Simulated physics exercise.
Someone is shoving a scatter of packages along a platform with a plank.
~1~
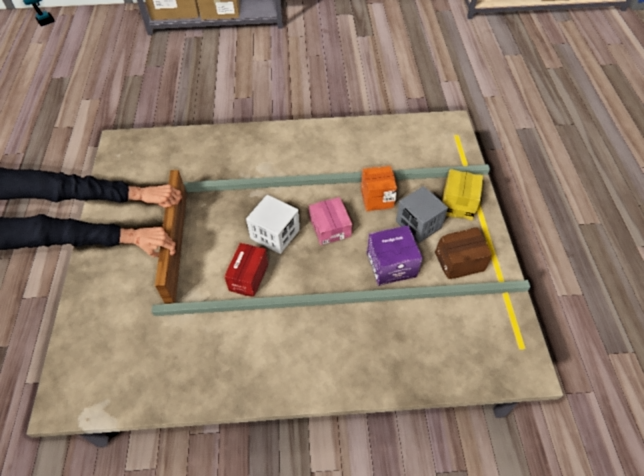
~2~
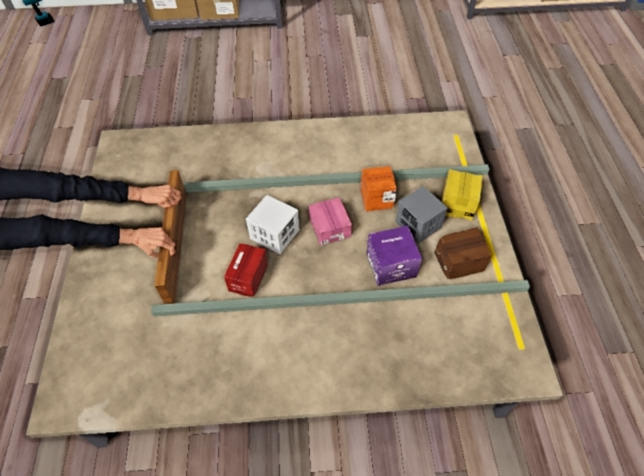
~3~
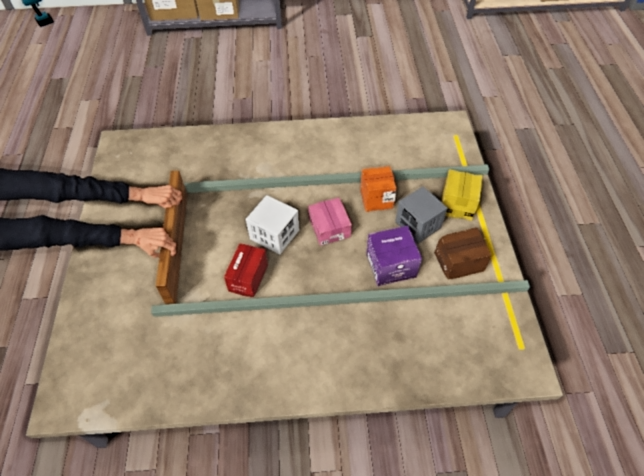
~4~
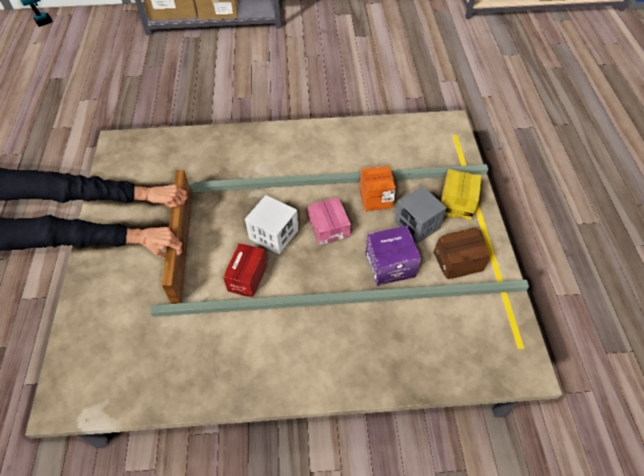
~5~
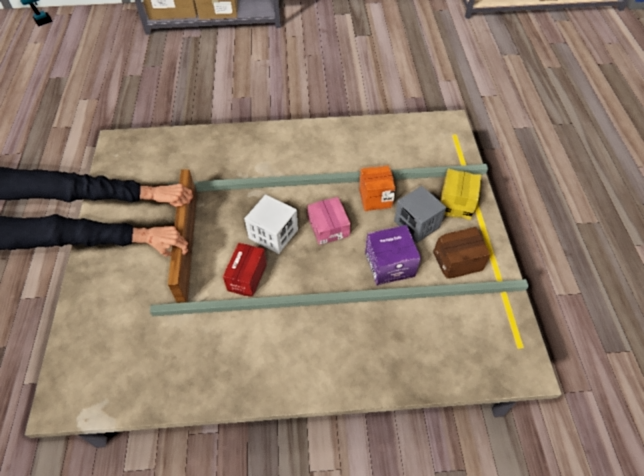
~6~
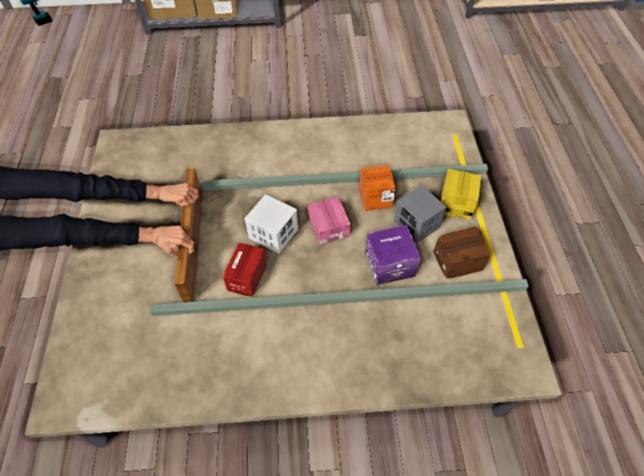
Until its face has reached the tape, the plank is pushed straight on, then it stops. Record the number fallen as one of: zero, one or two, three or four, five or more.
Five or above go over.
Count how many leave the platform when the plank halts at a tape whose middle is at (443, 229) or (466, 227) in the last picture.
You'd count 3 the first time and 5 the second.
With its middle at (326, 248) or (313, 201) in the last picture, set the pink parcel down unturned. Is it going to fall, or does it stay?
At the first spot it tips off, and at the second it remains.
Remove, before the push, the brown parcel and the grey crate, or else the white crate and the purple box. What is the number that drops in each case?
First 3, second 3.
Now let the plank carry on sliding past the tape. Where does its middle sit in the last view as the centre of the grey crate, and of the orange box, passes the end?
Grey crate over the end: About (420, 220). Orange box over the end: About (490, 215).
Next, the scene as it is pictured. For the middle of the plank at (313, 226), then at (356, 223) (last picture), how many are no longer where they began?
Moved so far: 4, then 7.
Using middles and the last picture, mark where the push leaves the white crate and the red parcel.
(500, 202) and (510, 250).
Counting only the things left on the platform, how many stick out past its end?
That comes to 3 of them.
Early on, none off yet; yellow box at rest near (459, 194); brown parcel at rest near (461, 253); grey crate at rest near (419, 214).
A while later, none off yet; yellow box travelled about its own width near (488, 192); brown parcel travelled a little near (482, 254); grey crate travelled about its own width near (474, 222).
Finally, the number that fall off is five or more; lost, pink parcel, purple box, grey crate, brown parcel and yellow box.
